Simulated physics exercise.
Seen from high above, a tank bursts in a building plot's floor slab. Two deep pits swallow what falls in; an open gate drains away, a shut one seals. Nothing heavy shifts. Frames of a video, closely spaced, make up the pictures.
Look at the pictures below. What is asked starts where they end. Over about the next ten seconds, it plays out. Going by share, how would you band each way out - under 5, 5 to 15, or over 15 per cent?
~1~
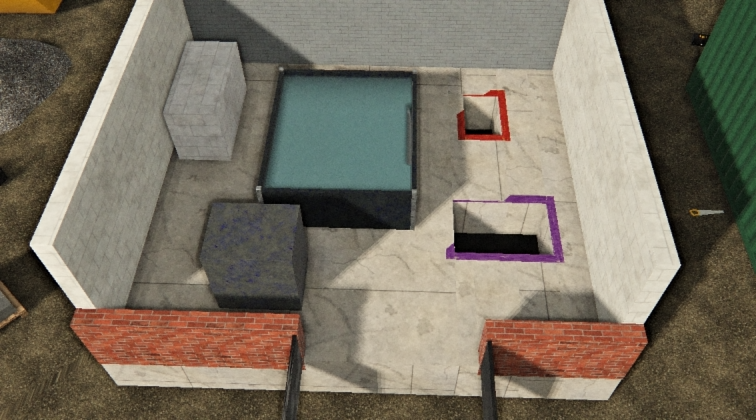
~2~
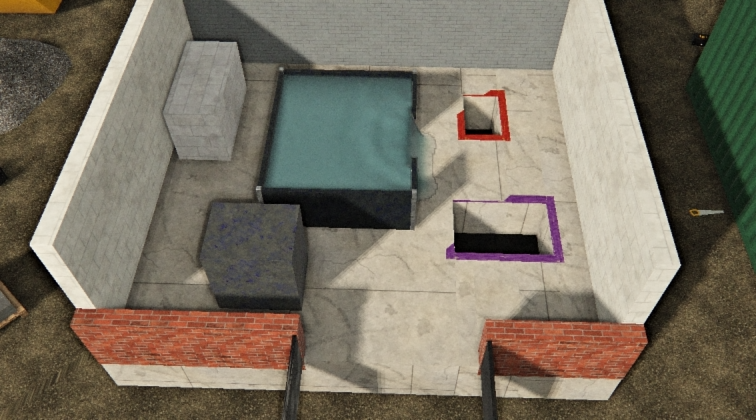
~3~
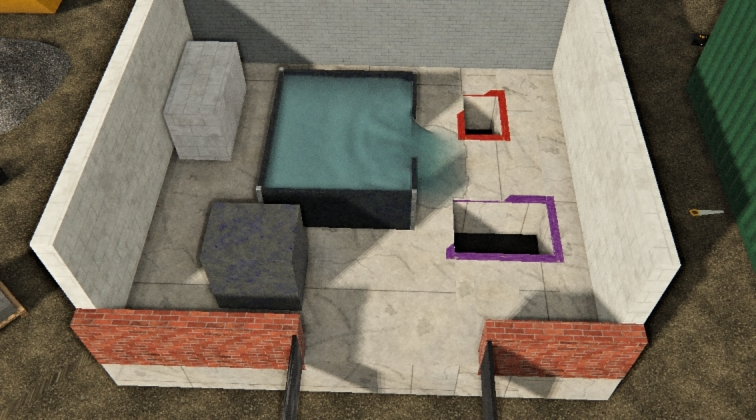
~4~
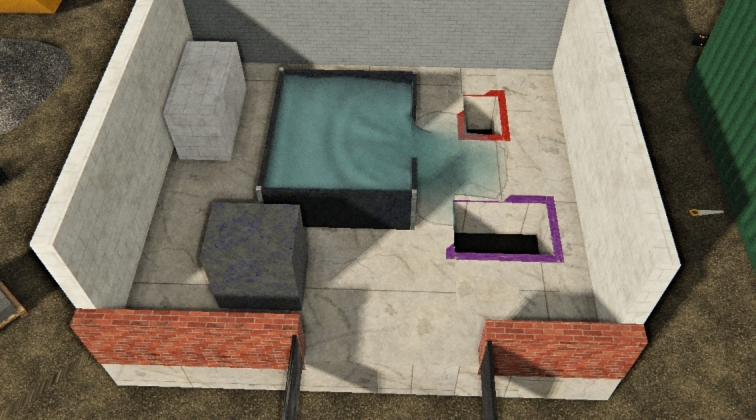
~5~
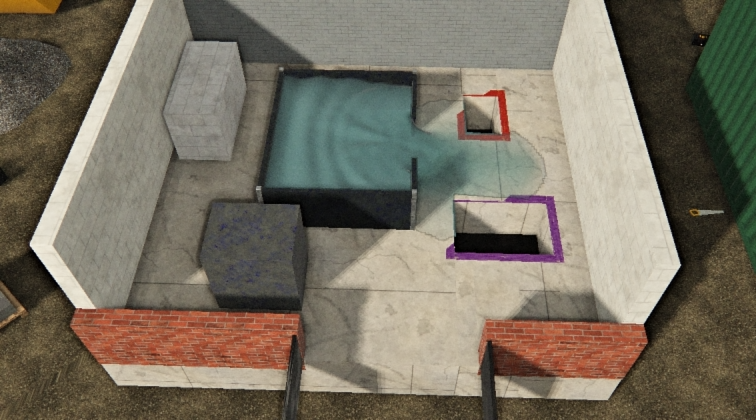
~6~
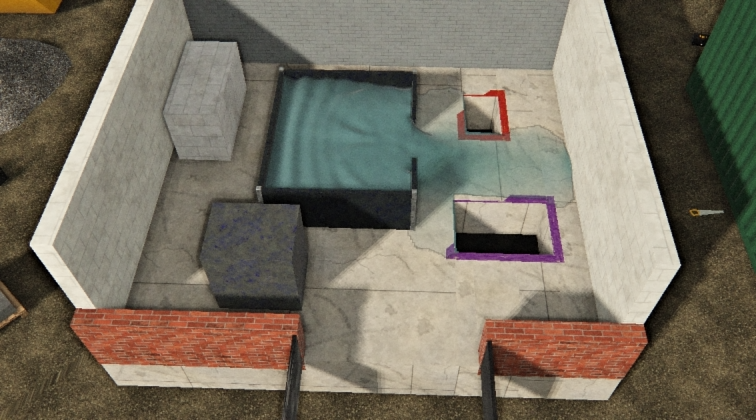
Result: The gate accounts for a negligible part - below five per cent. The red pit accounts for a substantial part - beyond fifteen per cent. The purple pit accounts for a substantial part - beyond fifteen per cent.
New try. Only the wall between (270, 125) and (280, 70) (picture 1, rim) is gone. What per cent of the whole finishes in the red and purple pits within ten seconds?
For red it's about 12 per cent, and for purple about 15 per cent.
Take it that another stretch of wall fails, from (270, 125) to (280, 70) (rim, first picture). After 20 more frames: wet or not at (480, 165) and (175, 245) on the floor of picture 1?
In order: Spared and swamped.
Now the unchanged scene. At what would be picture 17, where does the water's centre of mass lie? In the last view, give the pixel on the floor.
Point: (399, 164).
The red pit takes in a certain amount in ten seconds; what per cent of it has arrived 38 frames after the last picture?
Some 75 in a hundred.
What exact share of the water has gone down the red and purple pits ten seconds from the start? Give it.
I'd put them at roughly 22 and 36 per cent respectively.
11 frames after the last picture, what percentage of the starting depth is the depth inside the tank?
By my count, 56 per cent.
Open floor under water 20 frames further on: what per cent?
About 45 per cent.
A moment on, water covers 20 % of the floor; the gate 0 %, the red pit 3 %, the purple pit 5 %.
Next, water covers 30 % of the floor; the gate 0 %, the red pit 7 %, the purple pit 11 %.
Then, water covers 45 % of the floor; the gate 0 %, the red pit 11 %, the purple pit 18 %.
Later, water covers 75 % of the floor; the gate 1 %, the red pit 17 %, the purple pit 27 %.
In the end, water covers 90 % of the floor; the gate 2 %, the red pit 22 %, the purple pit 35 %.
